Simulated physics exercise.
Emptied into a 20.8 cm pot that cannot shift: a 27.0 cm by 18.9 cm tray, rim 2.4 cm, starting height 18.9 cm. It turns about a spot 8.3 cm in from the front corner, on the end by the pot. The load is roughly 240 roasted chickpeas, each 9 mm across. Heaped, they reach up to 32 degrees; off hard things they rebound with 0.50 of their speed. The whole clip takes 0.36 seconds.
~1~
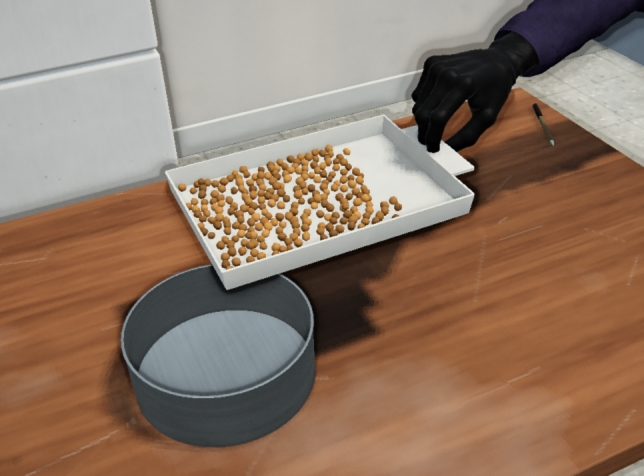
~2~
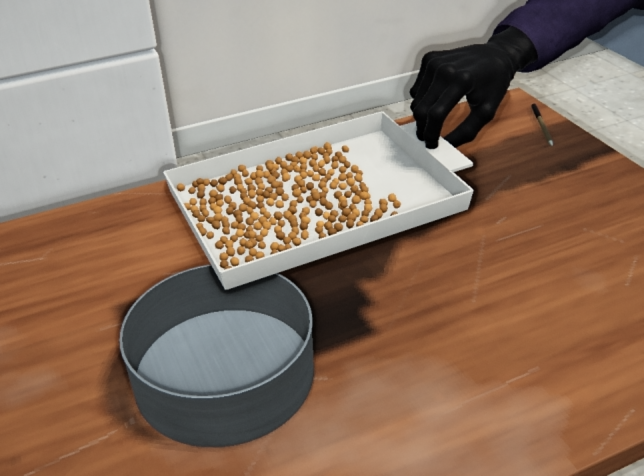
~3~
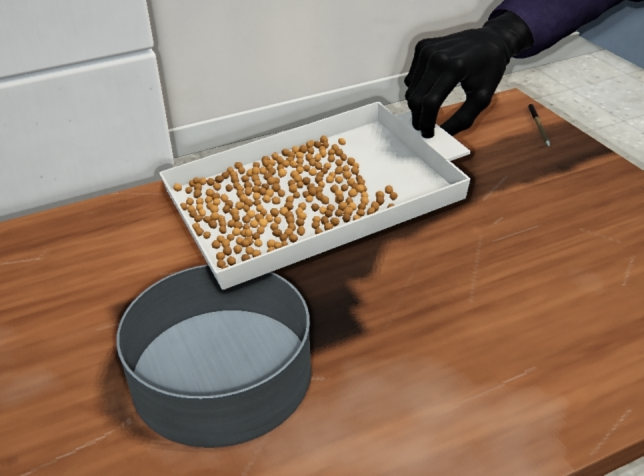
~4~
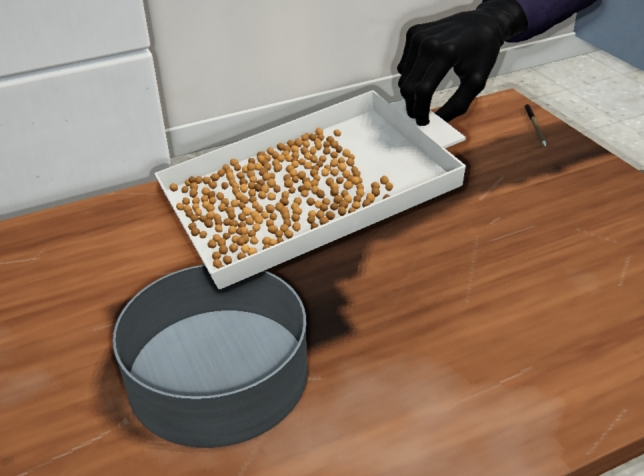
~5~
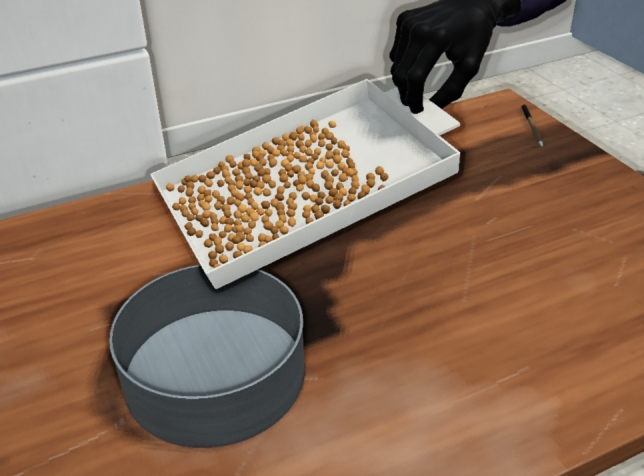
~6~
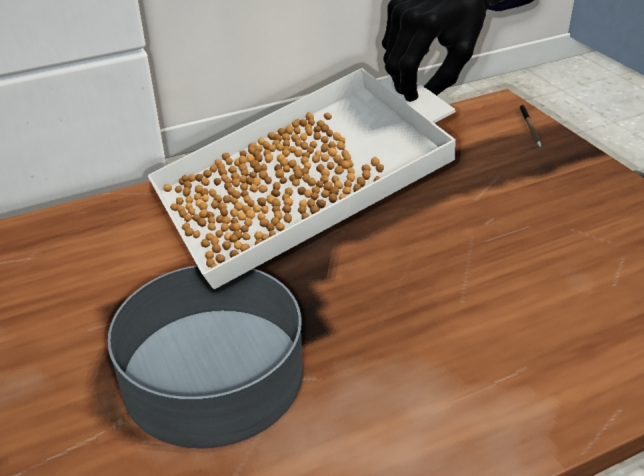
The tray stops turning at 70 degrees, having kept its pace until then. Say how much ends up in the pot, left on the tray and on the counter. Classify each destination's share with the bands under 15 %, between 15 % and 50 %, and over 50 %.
Pot: Under 15 %; left on the tray: Over 50 %; counter: Under 15 %.
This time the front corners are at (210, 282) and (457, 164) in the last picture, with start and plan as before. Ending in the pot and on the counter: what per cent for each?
Per cent by place - pot 0, counter 0.
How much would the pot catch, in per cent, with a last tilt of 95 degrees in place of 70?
Roughly 70 %.
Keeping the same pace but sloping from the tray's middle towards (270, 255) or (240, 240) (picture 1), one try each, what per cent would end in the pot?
Around 0 % for the first direction, around 0 % for the second.
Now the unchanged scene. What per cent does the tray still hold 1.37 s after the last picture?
I'd put it at roughly 100 per cent.
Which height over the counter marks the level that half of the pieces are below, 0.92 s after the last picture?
The halfway mark is near 24 cm.
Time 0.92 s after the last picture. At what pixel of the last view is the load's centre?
Around (199, 183).
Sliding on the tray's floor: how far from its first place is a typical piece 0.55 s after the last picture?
Displacement on the tray: Roughly 5 cm.
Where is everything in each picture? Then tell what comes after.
The first frame shows tray tilt 0 degrees, front corners at (224, 269) and (470, 194); middle of the pieces at (286, 199); pot at (218, 324).
The second frame shows tray tilt 1 degrees, front corners at (223, 269) and (469, 190); middle of the pieces at (285, 197).
The third frame shows tray tilt 4 degrees, front corners at (218, 270) and (466, 178), lowest corner left back; middle of the pieces at (281, 193).
The fourth frame shows tray tilt 8 degrees, front corners at (213, 270) and (461, 166), lowest corner left back; middle of the pieces at (277, 189).
The fifth frame shows tray tilt 11 degrees, front corners at (209, 270) and (455, 153), lowest corner left back; middle of the pieces at (272, 184).
The sixth frame shows tray tilt 15 degrees, front corners at (205, 271) and (450, 140), lowest corner left back; middle of the pieces at (268, 180); pot at (205, 324).
Then, 0.55 s after the last picture, tilt 41 degrees; the tray holds 100 %, the pot 0 %.
Then, 0.92 s after the last picture, tilt 58 degrees; the tray holds 100 %, the pot 0 %.
Then, 1.37 s after the last picture, tilt 70 degrees; the tray holds 100 %, the pot 0 %.
In the end, pot 0 %, tray 100 %, counter 0 %.
